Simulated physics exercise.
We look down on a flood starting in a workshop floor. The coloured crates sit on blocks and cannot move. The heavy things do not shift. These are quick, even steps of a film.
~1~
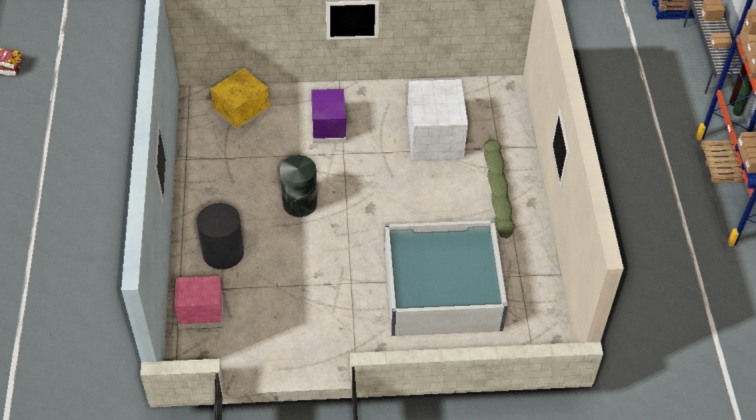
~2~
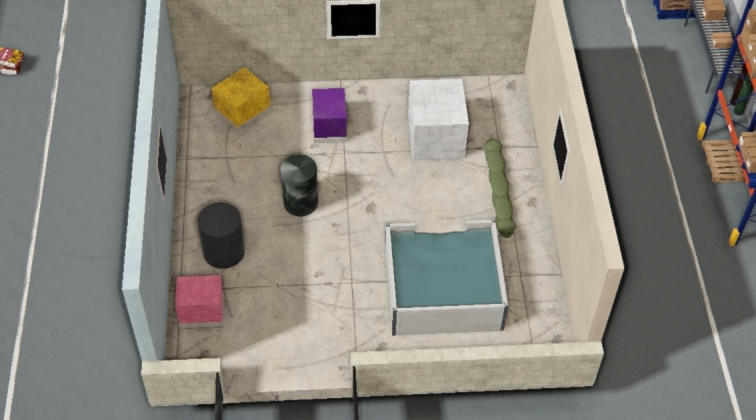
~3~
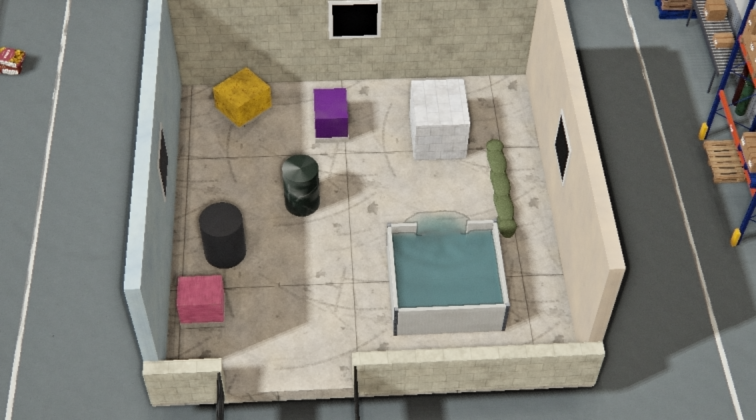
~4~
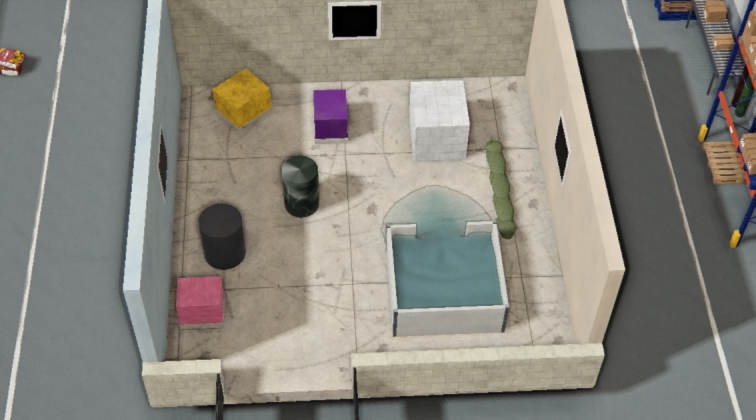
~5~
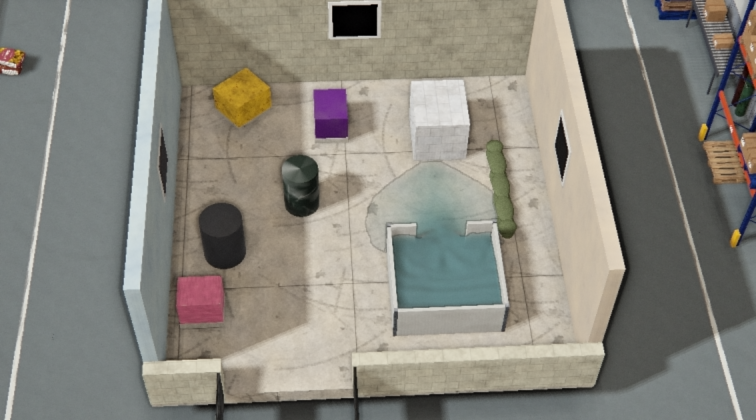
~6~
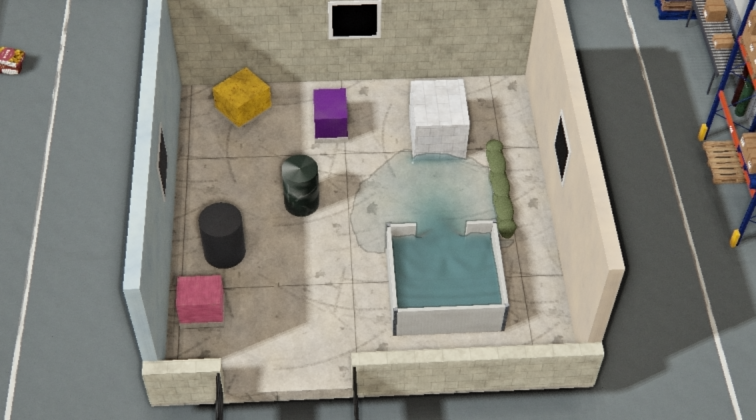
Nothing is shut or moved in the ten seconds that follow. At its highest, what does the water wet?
In the end: The pink crate escapes dry; the yellow crate is wetted; the purple crate is wetted.
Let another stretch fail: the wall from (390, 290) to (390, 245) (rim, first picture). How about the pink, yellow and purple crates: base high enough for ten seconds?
Then: Pink gets wet; yellow is wetted; purple is safe.
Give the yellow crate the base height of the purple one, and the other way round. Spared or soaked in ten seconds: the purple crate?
My reading: The purple one is wetted.
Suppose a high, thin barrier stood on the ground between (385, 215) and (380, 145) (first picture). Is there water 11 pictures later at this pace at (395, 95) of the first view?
Answer: Under water.
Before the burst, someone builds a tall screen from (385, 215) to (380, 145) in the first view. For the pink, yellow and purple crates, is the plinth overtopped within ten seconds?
Pink crate escapes it; yellow crate gets wet; purple crate is safe.
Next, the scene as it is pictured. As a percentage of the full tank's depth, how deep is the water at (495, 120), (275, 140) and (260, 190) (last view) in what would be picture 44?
In that order: 8, 8 and 4 per cent.
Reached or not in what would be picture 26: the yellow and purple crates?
In short: At yellow reached; at purple reached.
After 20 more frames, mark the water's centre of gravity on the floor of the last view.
Around (414, 199).
A moment on, water covers 20 % of the floor; the pink crate not reached, the yellow crate not reached, the purple crate water round its plinth.
Next, water covers 30 % of the floor; the pink crate not reached, the yellow crate not reached, the purple crate water round its plinth.
Then, water covers 45 % of the floor; the pink crate not reached, the yellow crate water round its plinth, the purple crate water round its plinth.
Later, water covers 65 % of the floor; the pink crate water round its plinth, the yellow crate water round its plinth, the purple crate water round its plinth.
In the end, water covers 85 % of the floor; the pink crate stayed above the water, the yellow crate was topped, the purple crate was topped.
